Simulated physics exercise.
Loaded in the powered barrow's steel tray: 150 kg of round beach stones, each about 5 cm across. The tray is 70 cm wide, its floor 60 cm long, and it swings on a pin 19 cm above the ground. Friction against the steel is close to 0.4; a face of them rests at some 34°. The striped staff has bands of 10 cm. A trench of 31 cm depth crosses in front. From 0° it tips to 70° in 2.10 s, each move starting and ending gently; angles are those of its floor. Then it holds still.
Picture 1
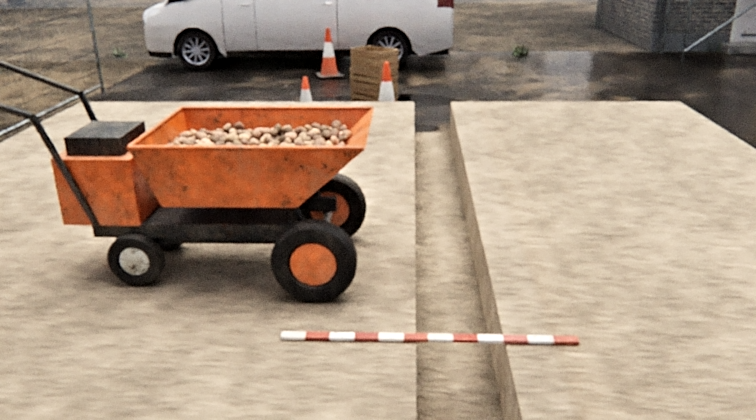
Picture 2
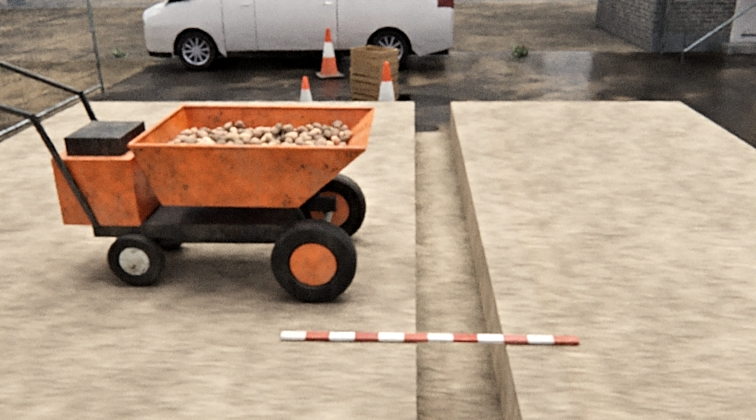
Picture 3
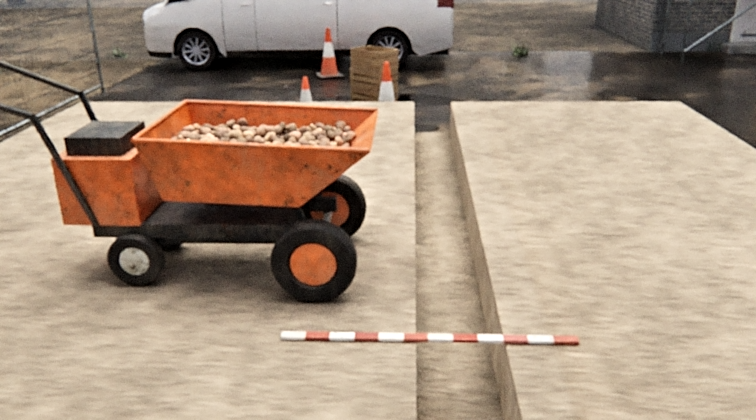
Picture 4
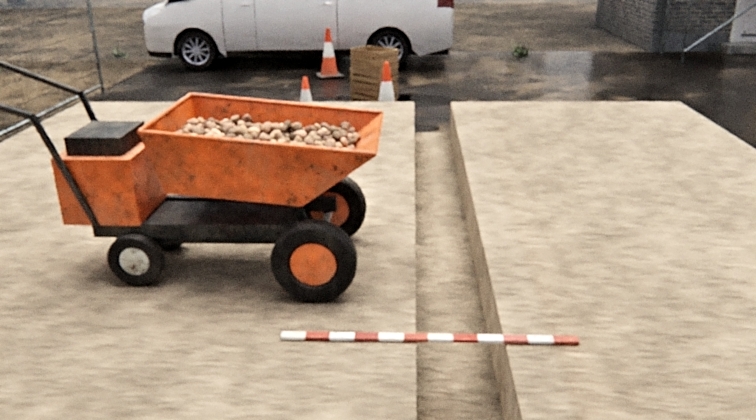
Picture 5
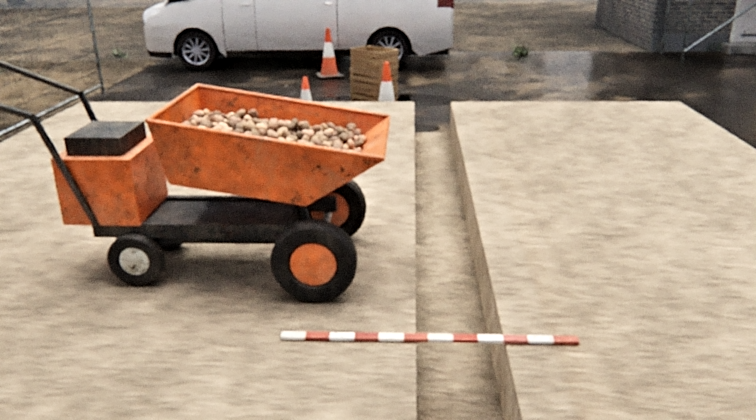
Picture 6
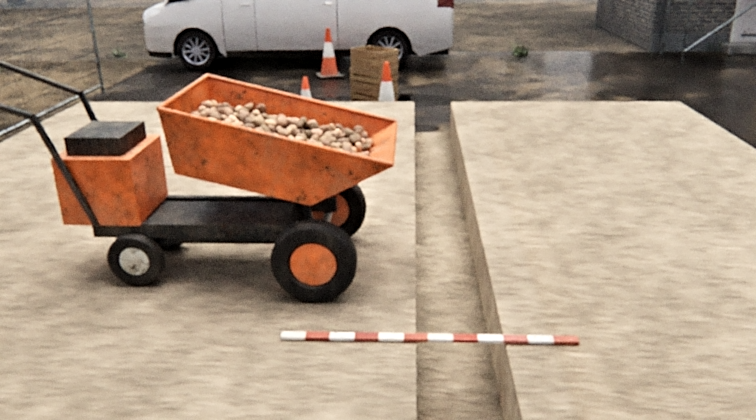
To begin with, an orange powered barrow loaded with rounded stones sits level beside a trench, a red-and-white staff lying across the gap. Its tray then starts to tilt slowly, the back end rising and the front lip dipping to the right, until it slopes moderately, the stones still inside.
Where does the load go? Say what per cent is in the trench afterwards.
Some 65 per cent of it.
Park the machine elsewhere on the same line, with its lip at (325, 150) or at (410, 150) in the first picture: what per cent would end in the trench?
First some 100, then 20 per cent.
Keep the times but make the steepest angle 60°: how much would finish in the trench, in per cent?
It would be near 65 per cent.
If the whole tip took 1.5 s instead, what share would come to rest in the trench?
It would be near 60 per cent.
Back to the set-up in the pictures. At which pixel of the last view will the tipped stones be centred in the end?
Their middle is at about (474, 304).
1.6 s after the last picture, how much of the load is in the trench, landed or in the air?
About 50 per cent by then.
Then, 1.0 s after the last picture the floor is at 59°, 92 % in the tray, 8 % in the trench; the foremost stones are at (481, 265).
Then, 1.6 s after the last picture the floor is at 70°, 15 % in the tray, 52 % in the trench, 33 % past the trench; the foremost stones are at (618, 256).
Then, 1.9 s after the last picture the floor is at 70°, 1 % in the tray, 63 % in the trench, 36 % past the trench; the foremost stones are at (672, 261).
Then, 3.9 s after the last picture the floor is at 70°, 0 % in the tray, 65 % in the trench, 35 % past the trench; the foremost stones are at (690, 261).
